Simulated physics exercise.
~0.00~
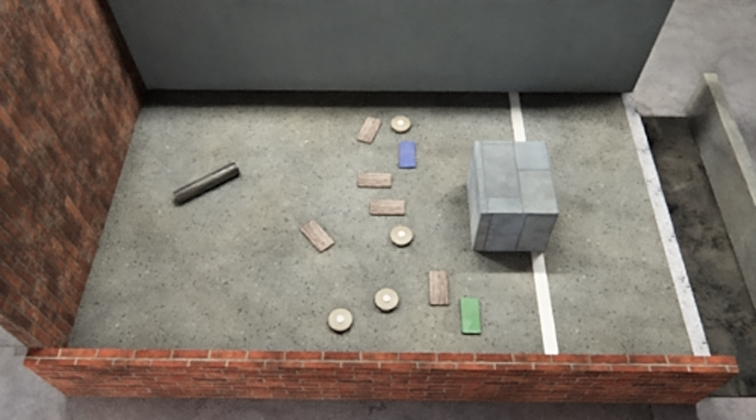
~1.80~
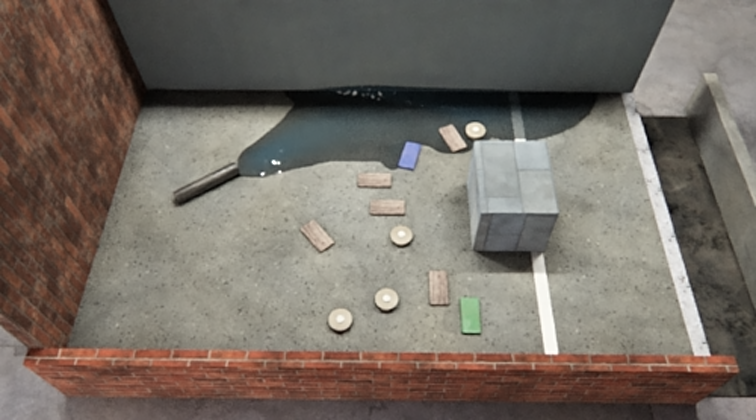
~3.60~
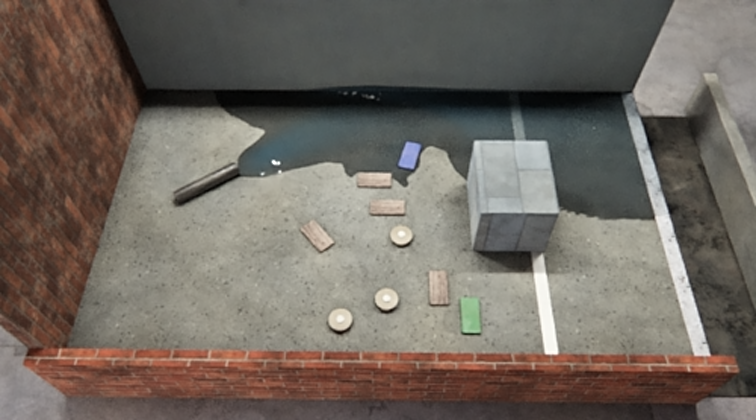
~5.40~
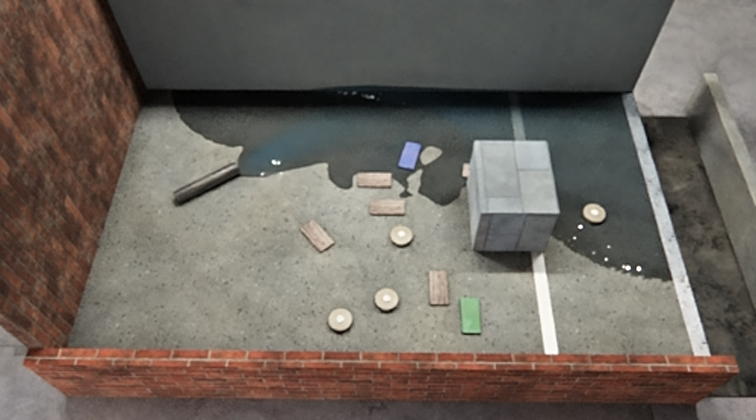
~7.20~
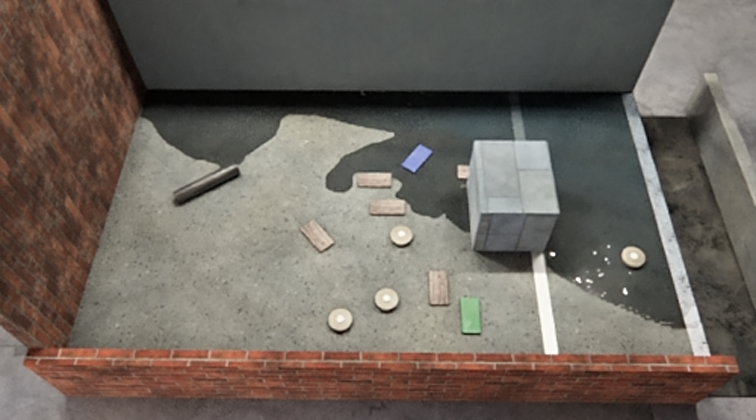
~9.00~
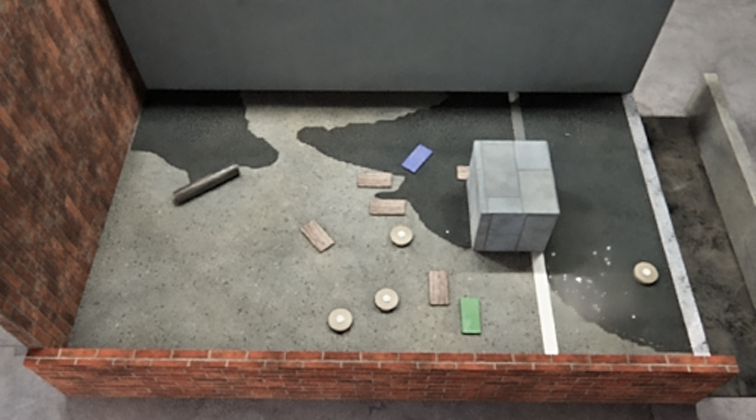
Water spread from a pipe along the back wall and around a grey block, nudging the blue board and carrying a round lid and a wooden board right; only the lid crossed the white line, stopping near the right edge as the water thinned.
